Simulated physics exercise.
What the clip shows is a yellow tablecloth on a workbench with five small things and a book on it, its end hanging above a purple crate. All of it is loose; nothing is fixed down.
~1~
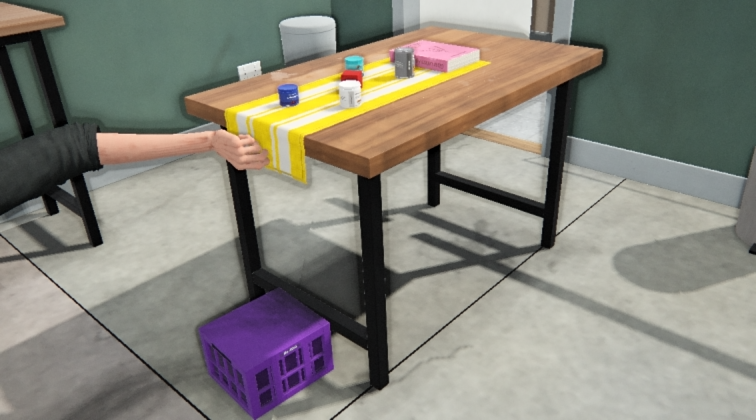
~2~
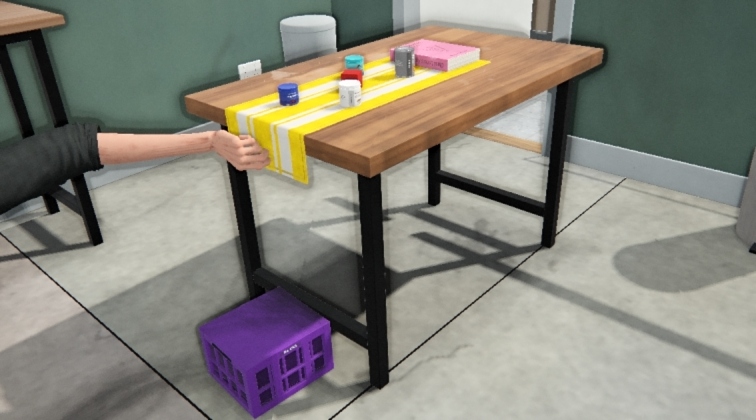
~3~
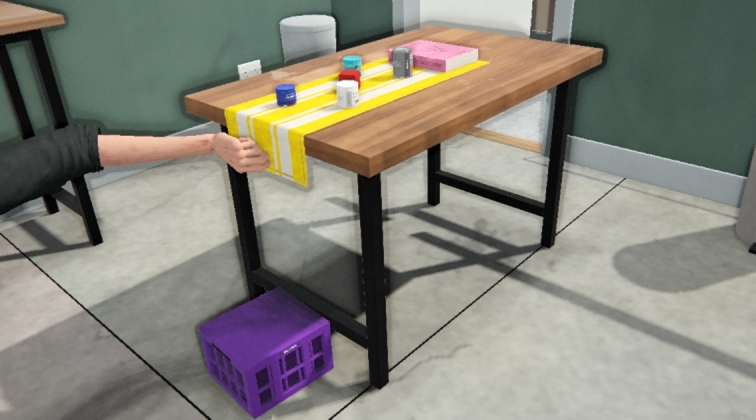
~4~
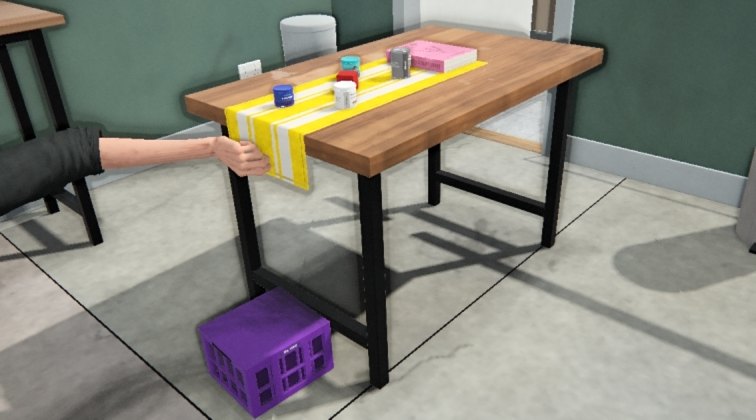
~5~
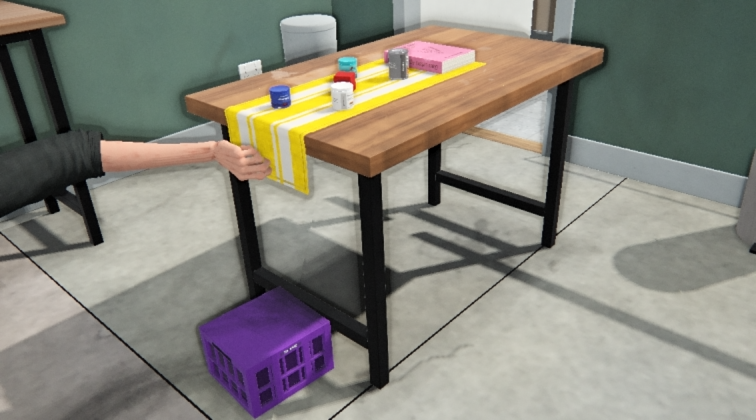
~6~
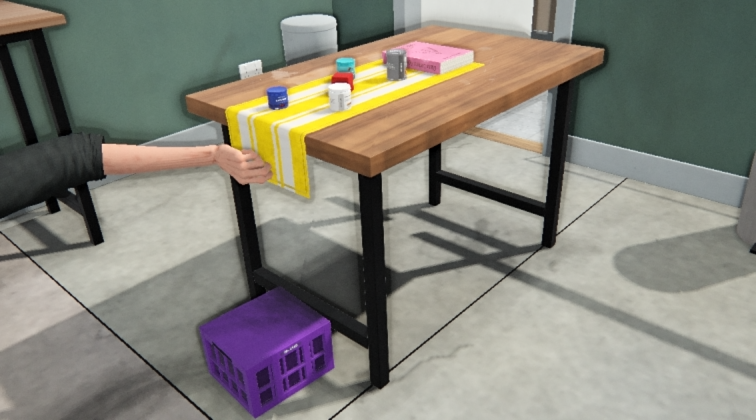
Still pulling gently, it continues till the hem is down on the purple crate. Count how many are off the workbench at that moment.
Off the workbench: Four.
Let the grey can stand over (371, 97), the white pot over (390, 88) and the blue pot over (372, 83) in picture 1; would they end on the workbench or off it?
Briefly: Grey can drops; white pot drops; blue pot drops.
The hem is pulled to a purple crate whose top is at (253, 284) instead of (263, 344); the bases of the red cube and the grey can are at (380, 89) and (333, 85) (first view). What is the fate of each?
Red cube: Safe; grey can: Safe.
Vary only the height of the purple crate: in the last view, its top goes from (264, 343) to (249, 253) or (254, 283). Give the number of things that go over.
That would make 1 and 2.
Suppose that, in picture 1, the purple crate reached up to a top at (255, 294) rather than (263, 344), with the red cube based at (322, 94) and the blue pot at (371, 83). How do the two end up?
The red cube does not stay aboard, and the blue pot stays aboard.
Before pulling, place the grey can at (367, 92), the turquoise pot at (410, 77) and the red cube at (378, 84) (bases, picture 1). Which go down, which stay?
Grey can lost, turquoise pot safe, red cube lost.
Soon after, hem near (277, 253); blue pot and white pot gone.
Then, hem near (282, 299); blue pot, white pot and red cube gone.
At rest, hem on the crate; blue pot, white pot, red cube and turquoise pot gone. Over the edge go four.
